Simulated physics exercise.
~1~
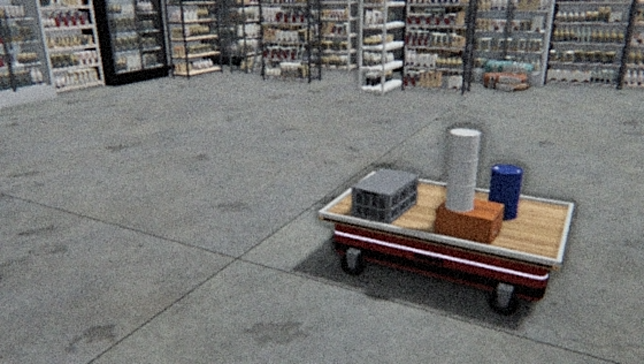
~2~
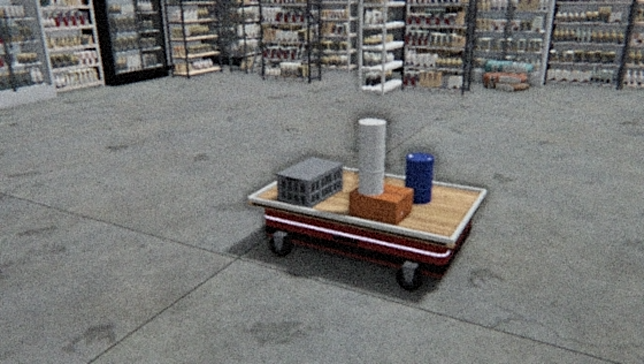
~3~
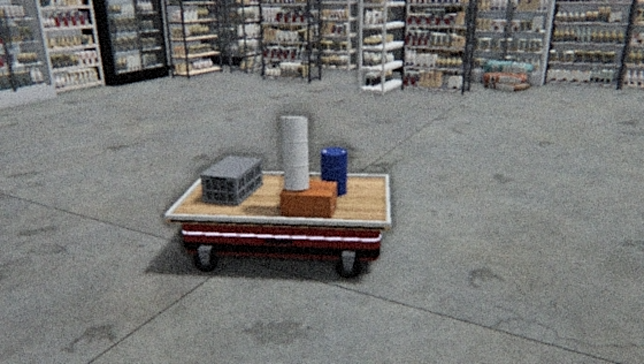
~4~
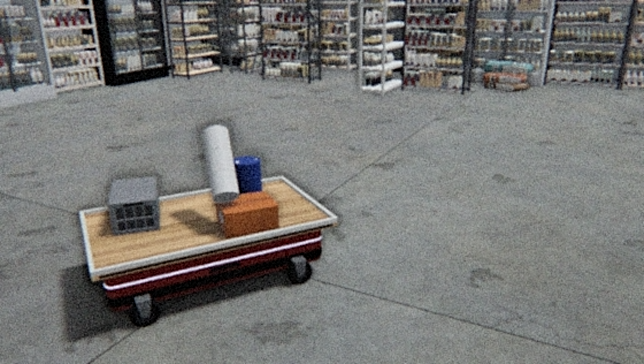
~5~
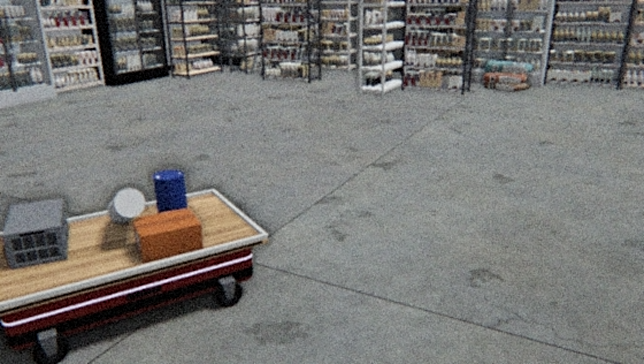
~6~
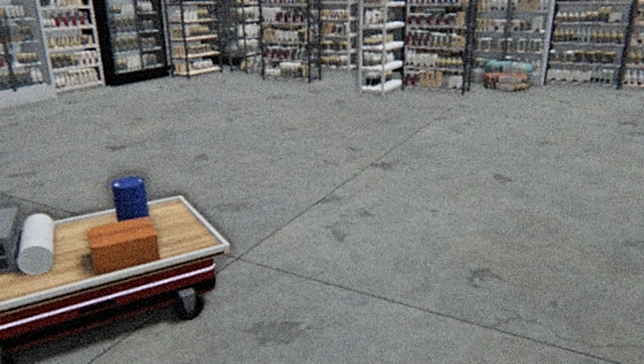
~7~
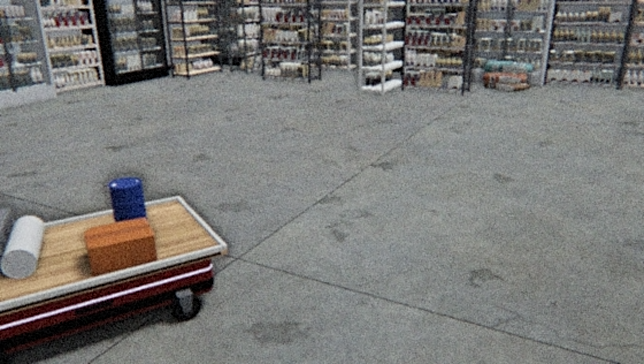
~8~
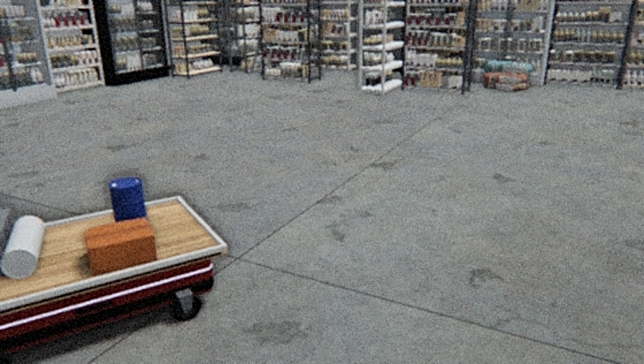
The video shows a flat cart carrying a grey crate, a white canister, an orange box and a blue canister moving left across a concrete floor while turning; the white canister tips over and ends lying on the deck at the left edge, the blue canister still upright.
